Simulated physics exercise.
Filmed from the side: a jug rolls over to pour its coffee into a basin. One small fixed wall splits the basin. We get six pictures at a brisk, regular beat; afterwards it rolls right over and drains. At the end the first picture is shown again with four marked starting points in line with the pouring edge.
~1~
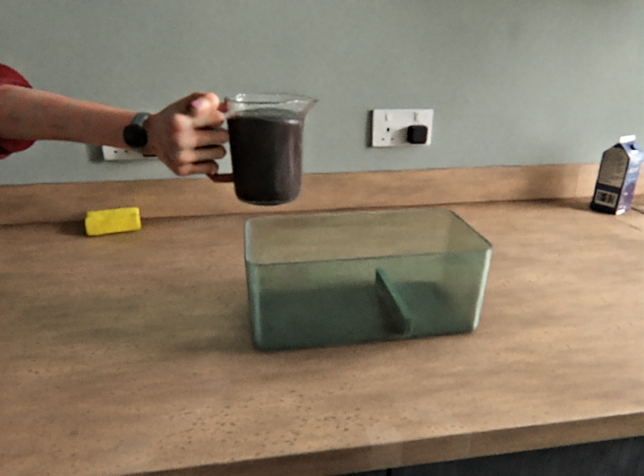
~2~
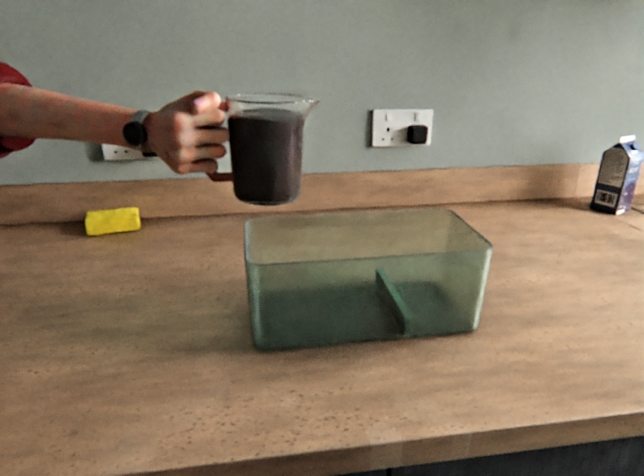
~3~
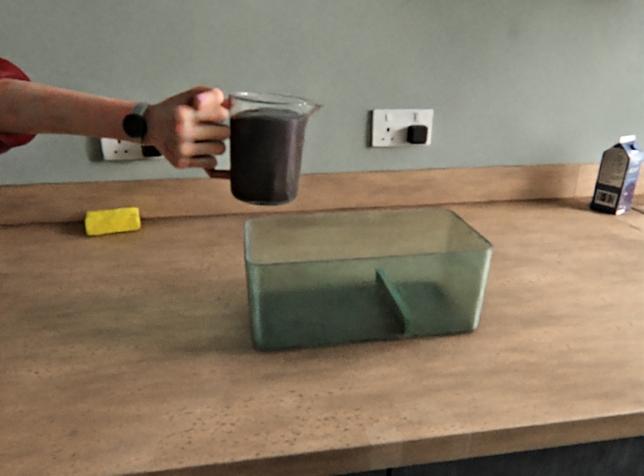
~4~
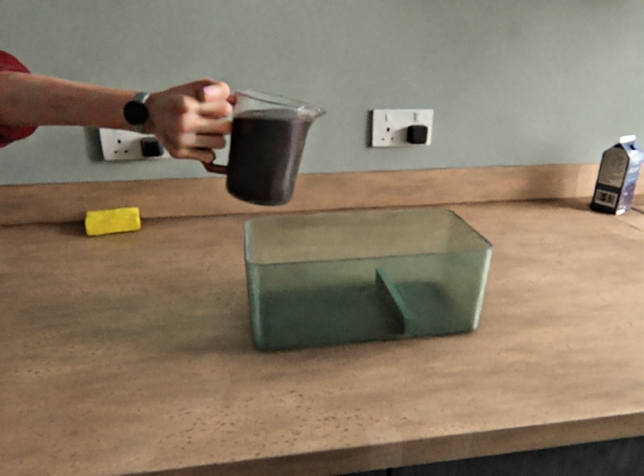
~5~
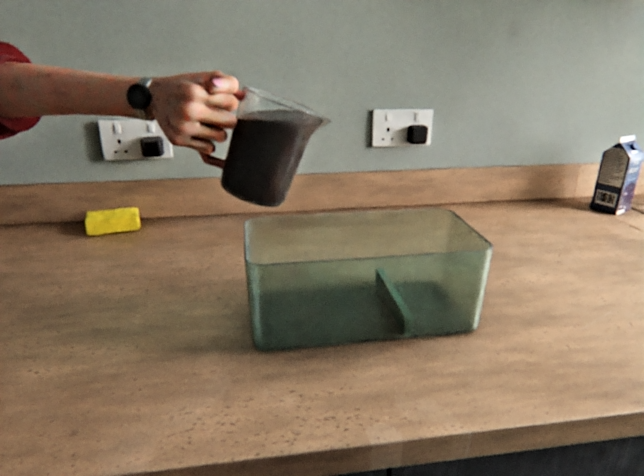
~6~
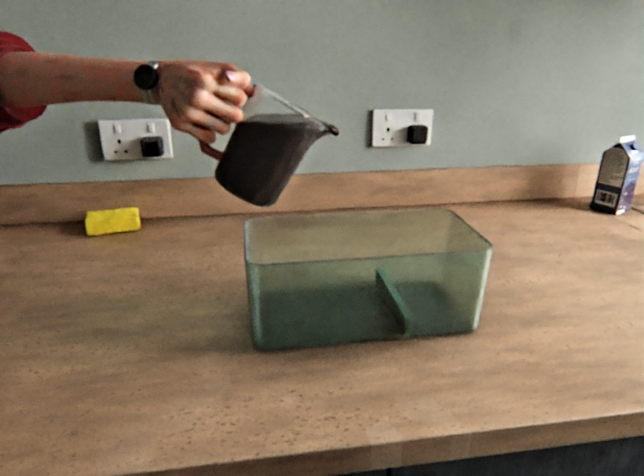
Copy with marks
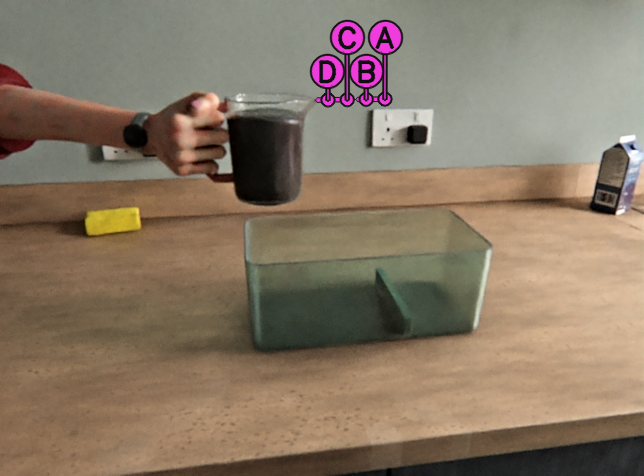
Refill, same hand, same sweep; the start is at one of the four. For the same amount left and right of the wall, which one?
The best spot is C.
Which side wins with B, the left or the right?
More ends on the right.
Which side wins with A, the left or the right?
The right side.
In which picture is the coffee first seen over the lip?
Picture 6.
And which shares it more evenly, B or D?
The answer is B.
In magenta, A at (384, 99); B at (366, 99); C at (347, 99); D at (327, 99).
With A, about 19 % ends left of the wall and 80 % right of it.
With B, about 23 % ends left of the wall and 76 % right of it.
With C, about 50 % ends left of the wall and 50 % right of it.
With D, about 86 % ends left of the wall and 12 % right of it.
